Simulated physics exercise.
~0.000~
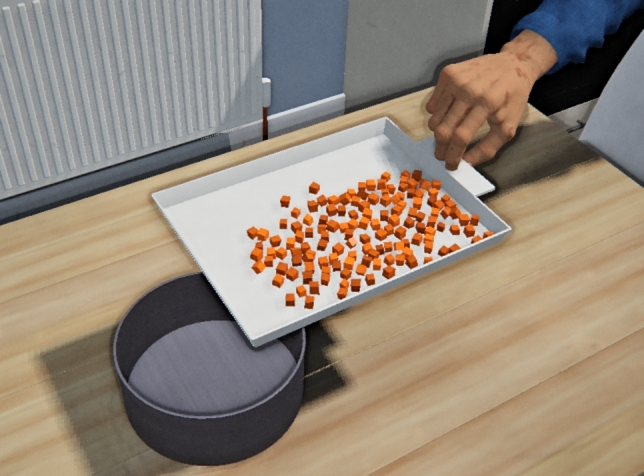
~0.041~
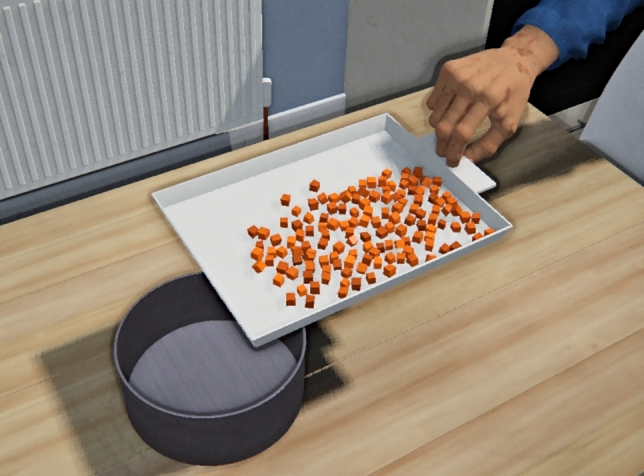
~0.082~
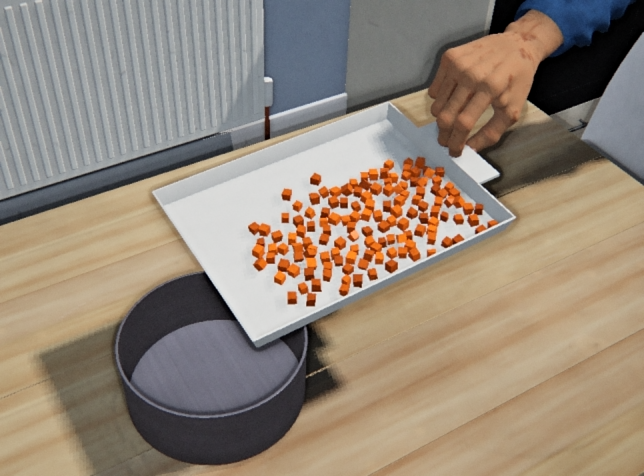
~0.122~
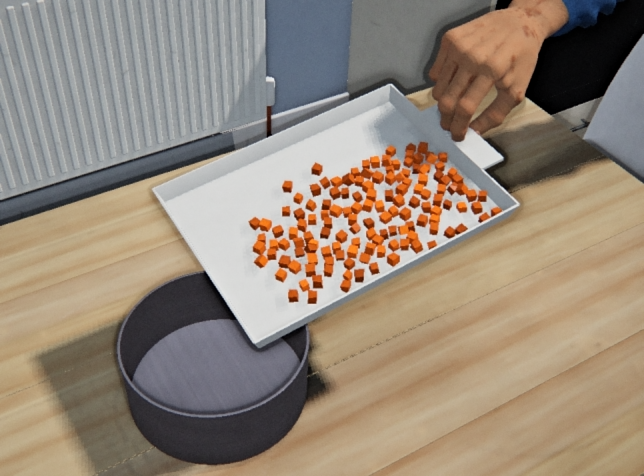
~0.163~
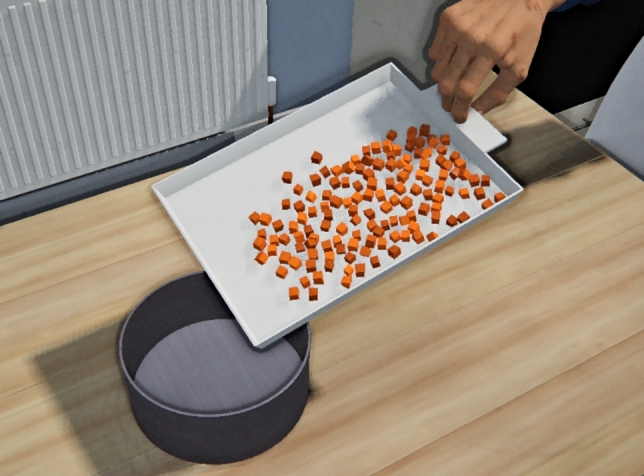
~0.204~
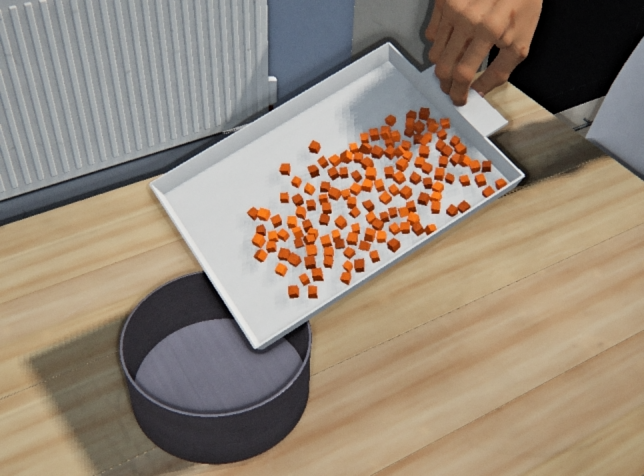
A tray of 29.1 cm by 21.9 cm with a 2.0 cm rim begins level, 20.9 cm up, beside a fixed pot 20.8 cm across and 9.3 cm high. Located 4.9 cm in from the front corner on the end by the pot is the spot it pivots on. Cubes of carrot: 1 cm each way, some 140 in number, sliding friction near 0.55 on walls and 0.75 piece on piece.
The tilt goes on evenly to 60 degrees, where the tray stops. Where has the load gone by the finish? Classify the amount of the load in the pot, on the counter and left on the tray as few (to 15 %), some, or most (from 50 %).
Left on the tray: Some. Pot: Few. Counter: Most.
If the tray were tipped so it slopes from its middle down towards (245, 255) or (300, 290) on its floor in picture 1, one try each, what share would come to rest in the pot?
Near 30 and 0 per cent, in that order.
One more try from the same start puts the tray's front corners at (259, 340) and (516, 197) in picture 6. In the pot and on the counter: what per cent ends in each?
Pot 0, counter 65.
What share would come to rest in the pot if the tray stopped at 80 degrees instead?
Pot share: About 5 per cent.
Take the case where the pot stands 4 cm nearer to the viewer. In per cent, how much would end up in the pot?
Estimated share: Around 15 in a hundred.
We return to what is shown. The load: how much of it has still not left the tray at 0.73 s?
60 %, give or take.
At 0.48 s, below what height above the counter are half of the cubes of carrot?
Roughly 32 centimetres, more or less.
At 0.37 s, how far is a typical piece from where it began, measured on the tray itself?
Displacement on the tray: Roughly 0 cm.
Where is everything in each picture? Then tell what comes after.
The first picture shows tray tilt 0 degrees, front corners at (255, 332) and (503, 227); middle of the pieces at (364, 223); pot at (210, 338).
The second picture shows tray tilt 1 degrees, front corners at (255, 333) and (504, 224); middle of the pieces at (365, 221).
The third picture shows tray tilt 4 degrees, front corners at (256, 333) and (507, 216), lowest corner left front; middle of the pieces at (366, 215).
The fourth picture shows tray tilt 8 degrees, front corners at (257, 335) and (511, 203), lowest corner left front; middle of the pieces at (368, 206).
The fifth picture shows tray tilt 14 degrees, front corners at (258, 337) and (514, 188), lowest corner left front; middle of the pieces at (369, 195).
The sixth picture shows tray tilt 19 degrees, front corners at (257, 340) and (515, 175), lowest corner left front; middle of the pieces at (367, 186); pot at (217, 337). The tray's pace is about 130 degrees a second.
After 0.37 s, tilt 41 degrees; the tray holds 100 %, the pot 0 %.
After 0.48 s, tilt 55 degrees; the tray holds 100 %, the pot 0 %.
Then, at 0.73 s, tilt 60 degrees; the tray holds 60 %, the pot 0 %.
At rest (2.4 s), tray 35 %, pot 5 %, counter 60 %.
